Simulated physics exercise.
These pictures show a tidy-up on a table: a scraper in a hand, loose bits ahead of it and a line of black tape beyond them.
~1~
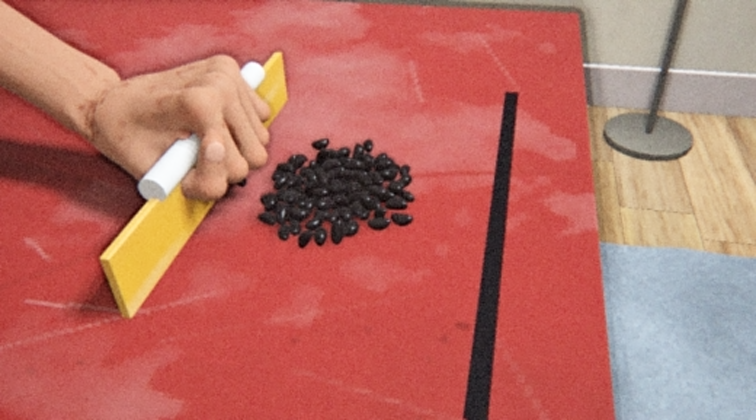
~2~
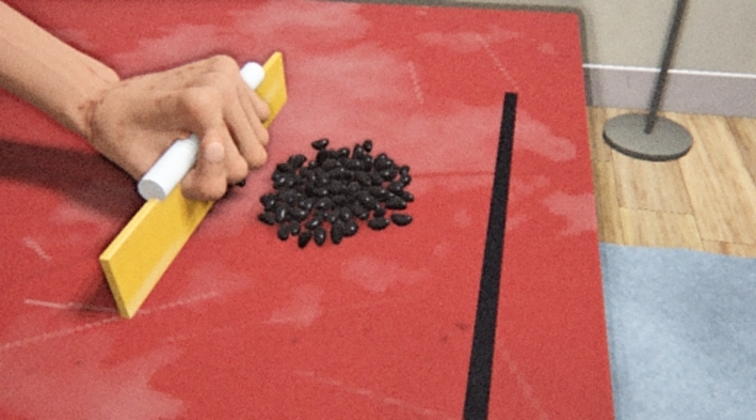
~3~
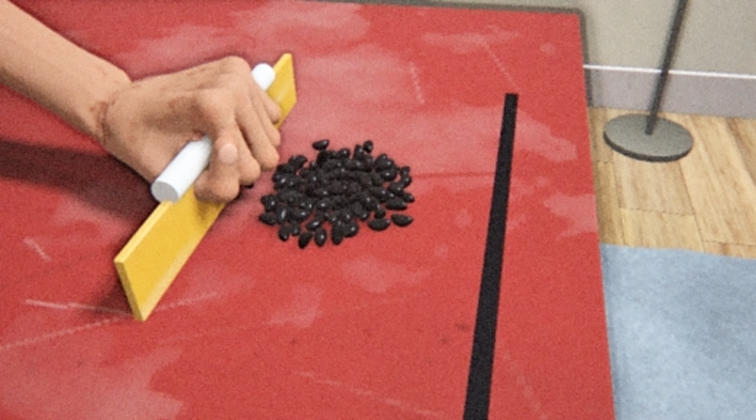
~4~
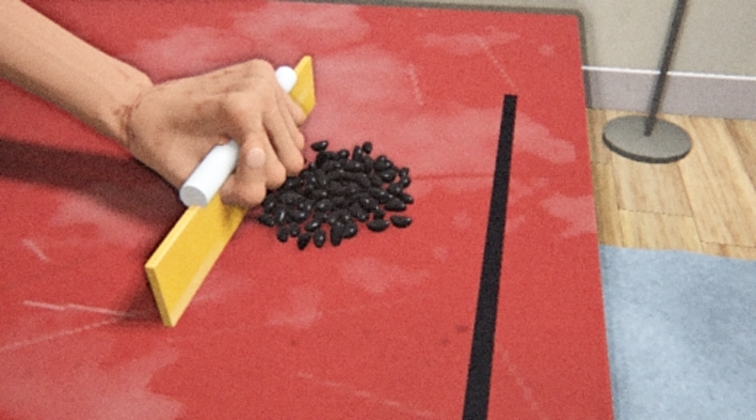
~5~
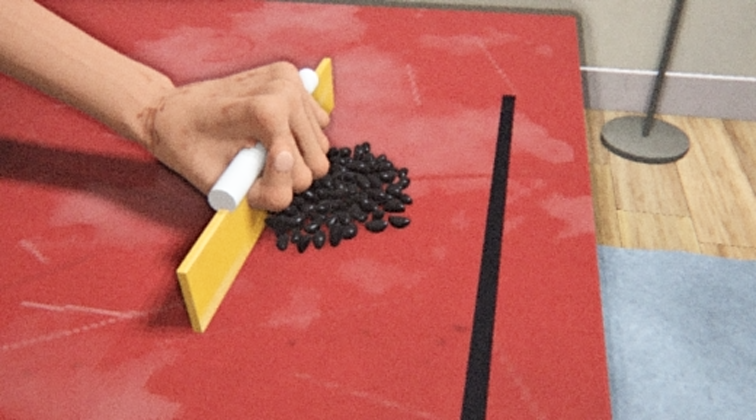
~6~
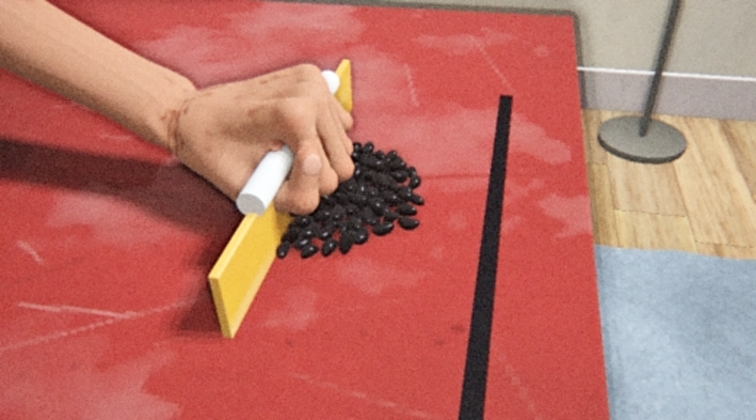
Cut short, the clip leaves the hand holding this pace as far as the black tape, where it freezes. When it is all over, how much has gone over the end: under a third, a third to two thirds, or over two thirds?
What remains is beyond two thirds.
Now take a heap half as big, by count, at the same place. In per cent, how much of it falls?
It should be about 0 percent.
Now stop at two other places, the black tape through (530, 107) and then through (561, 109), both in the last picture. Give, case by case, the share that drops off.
Roughly 50 % and 90 %.
Shortly afterwards, scraper still moving, near (404, 151); heap all on the table, its front near (513, 243).
Next, scraper stopped at the black tape; heap a little over the edge.
Some moments later, scraper stopped at the black tape; heap near a quarter over the edge.
In the end, scraper stopped at the black tape; heap near a quarter over the edge.
